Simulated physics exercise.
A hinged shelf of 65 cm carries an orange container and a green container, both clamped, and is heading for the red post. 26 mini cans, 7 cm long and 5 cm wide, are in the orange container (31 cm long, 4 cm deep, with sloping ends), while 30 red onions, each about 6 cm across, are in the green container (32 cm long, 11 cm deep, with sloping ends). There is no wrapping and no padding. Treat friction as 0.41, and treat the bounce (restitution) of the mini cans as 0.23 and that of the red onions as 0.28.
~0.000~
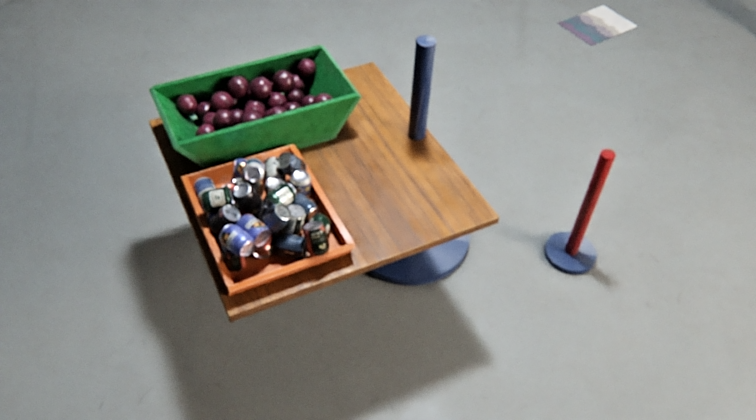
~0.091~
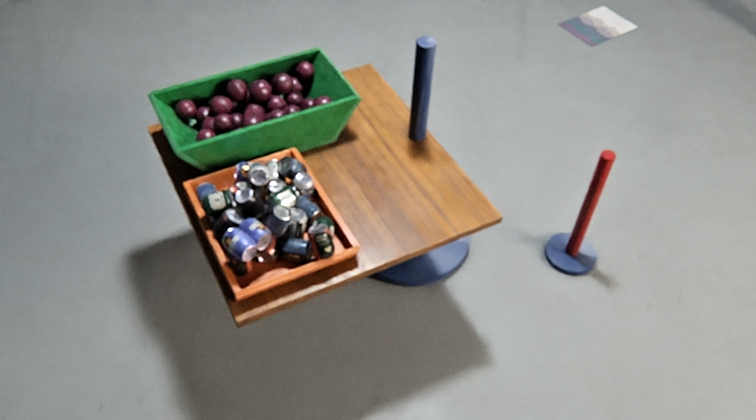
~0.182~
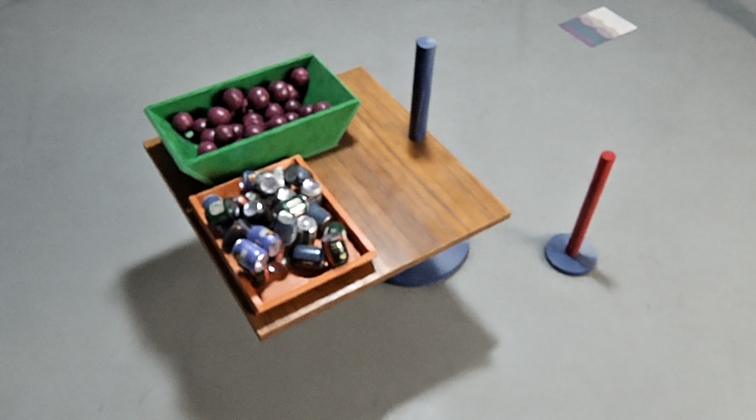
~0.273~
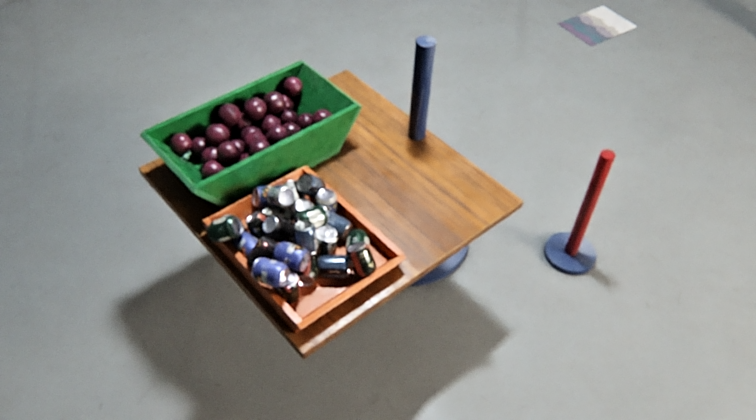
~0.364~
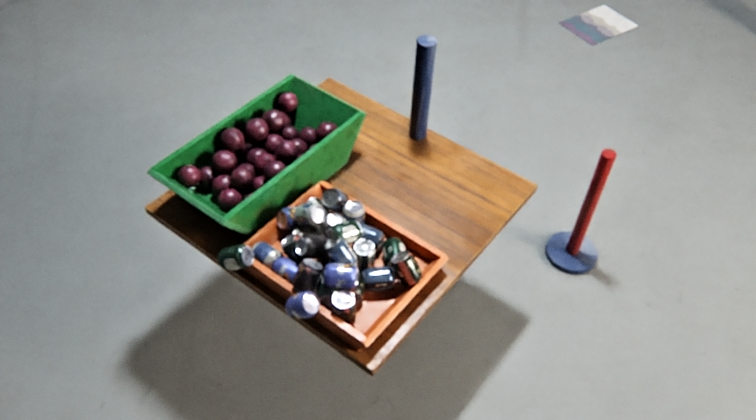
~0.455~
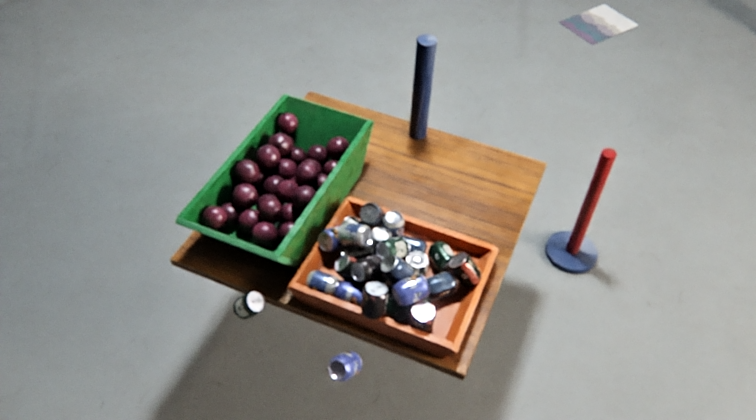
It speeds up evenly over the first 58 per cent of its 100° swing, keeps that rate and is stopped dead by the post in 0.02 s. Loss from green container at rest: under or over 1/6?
Under 1/6.
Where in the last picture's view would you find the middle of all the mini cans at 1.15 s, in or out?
They're centred near (622, 186).
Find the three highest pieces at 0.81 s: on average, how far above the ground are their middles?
Close to 58 cm up.
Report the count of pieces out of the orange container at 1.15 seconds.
At that moment the orange container count out stands near 12.
After 0.73 s, end of the swing.
After 0.81 s, orange container 19 in, 7 out and green container 30 in, 0 out.
After 0.93 s, orange container 15 in, 11 out and green container 29 in, 1 out.
After 1.15 s, orange container 13 in, 13 out and green container 29 in, 1 out.
When it is over (at 1.58 s), orange container 13 in, 13 out and green container 29 in, 1 out. Asked share, 1 of 30, 3 per cent.
